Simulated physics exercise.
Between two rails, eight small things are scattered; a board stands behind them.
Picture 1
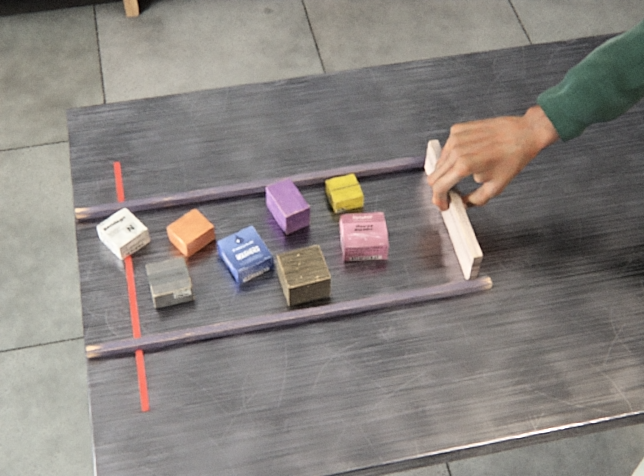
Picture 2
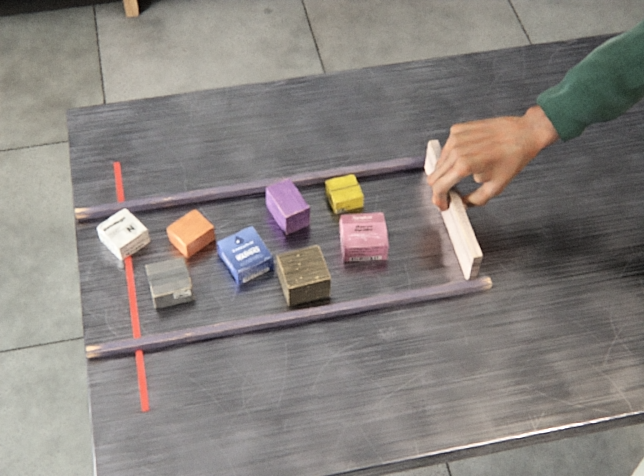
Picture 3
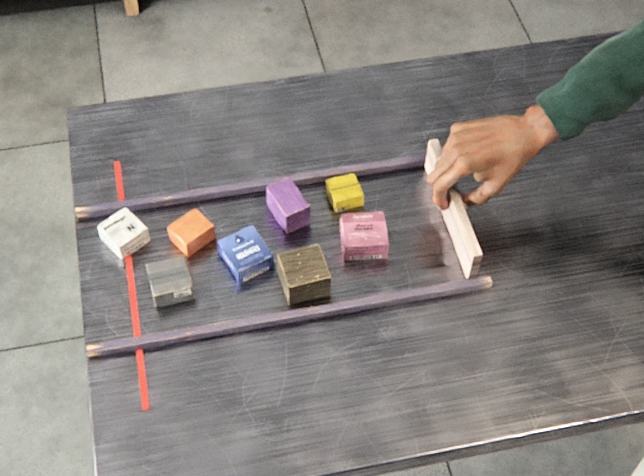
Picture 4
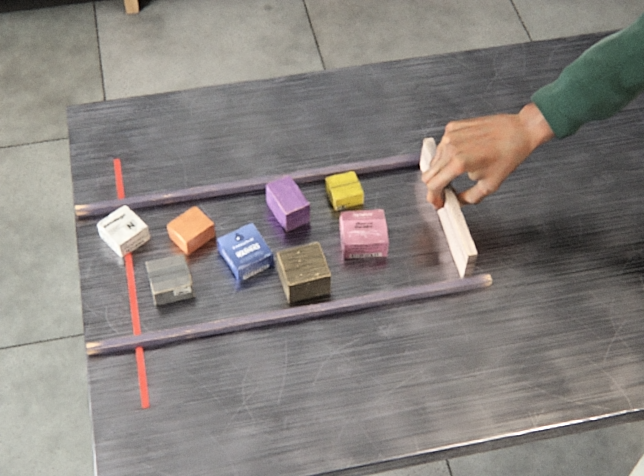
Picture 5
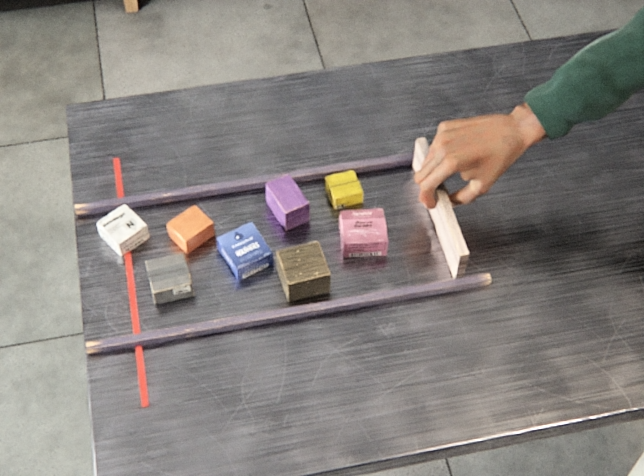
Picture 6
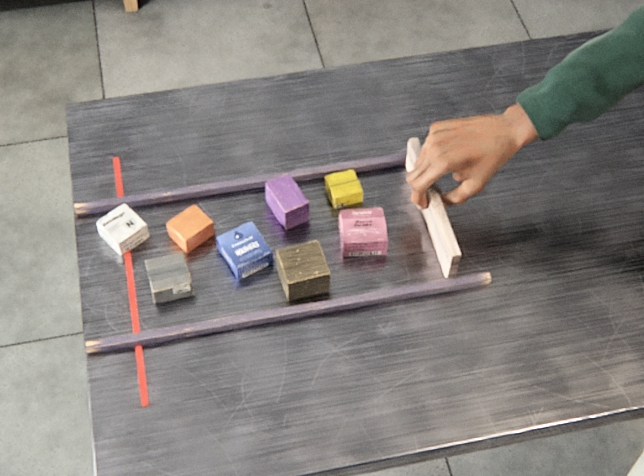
The clip opens on eight small boxes and blocks scattered between two rails on a dark table, with red tape crossing at the left and a hand holding a board upright at the right. After staying still at first, the hand slides the board slightly left, while the objects remain in place.
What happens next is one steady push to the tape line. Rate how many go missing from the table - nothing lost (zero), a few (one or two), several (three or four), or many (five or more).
Several, three or four.
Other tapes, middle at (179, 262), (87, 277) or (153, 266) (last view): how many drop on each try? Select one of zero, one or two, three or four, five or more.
Just one or two; 5 or more; either one or two.
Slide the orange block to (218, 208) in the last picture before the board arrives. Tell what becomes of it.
Result: It does not stay.
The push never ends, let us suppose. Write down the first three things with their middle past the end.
Listed earliest first, they are the white box, then the grey box, then the orange block.
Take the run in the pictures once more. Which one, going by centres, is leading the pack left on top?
The one is the purple block.
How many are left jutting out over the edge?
The count would be 1.
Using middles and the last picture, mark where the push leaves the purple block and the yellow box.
Purple block at about (80, 236), yellow box at about (107, 218).
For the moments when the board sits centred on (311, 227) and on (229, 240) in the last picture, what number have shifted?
The first number is 5, the next one 8.
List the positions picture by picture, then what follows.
In the first frame, white box (124, 234); grey box (170, 282); orange block (191, 233); board (452, 209); tape (130, 275).
In the second frame, grey box (170, 283); purple block (288, 206).
In the third frame, orange block (192, 232); yellow box (345, 193).
In the fourth frame, white box (124, 231); blue box (245, 252).
In the fifth frame, grey box (170, 279); pink box (363, 233).
In the sixth frame, white box (123, 229); grey box (170, 278); orange block (191, 228); board (432, 207); tape (129, 270).
Early on, none off yet; white box at rest near (123, 229); grey box at rest near (170, 278); orange block at rest near (191, 228).
A while later, none off yet; white box travelled a little near (103, 234); grey box travelled about its own width near (119, 288); orange block travelled about its own width near (145, 238).
Finally, the number that fall off is three or four; lost, blue box, orange block, grey box and white box.
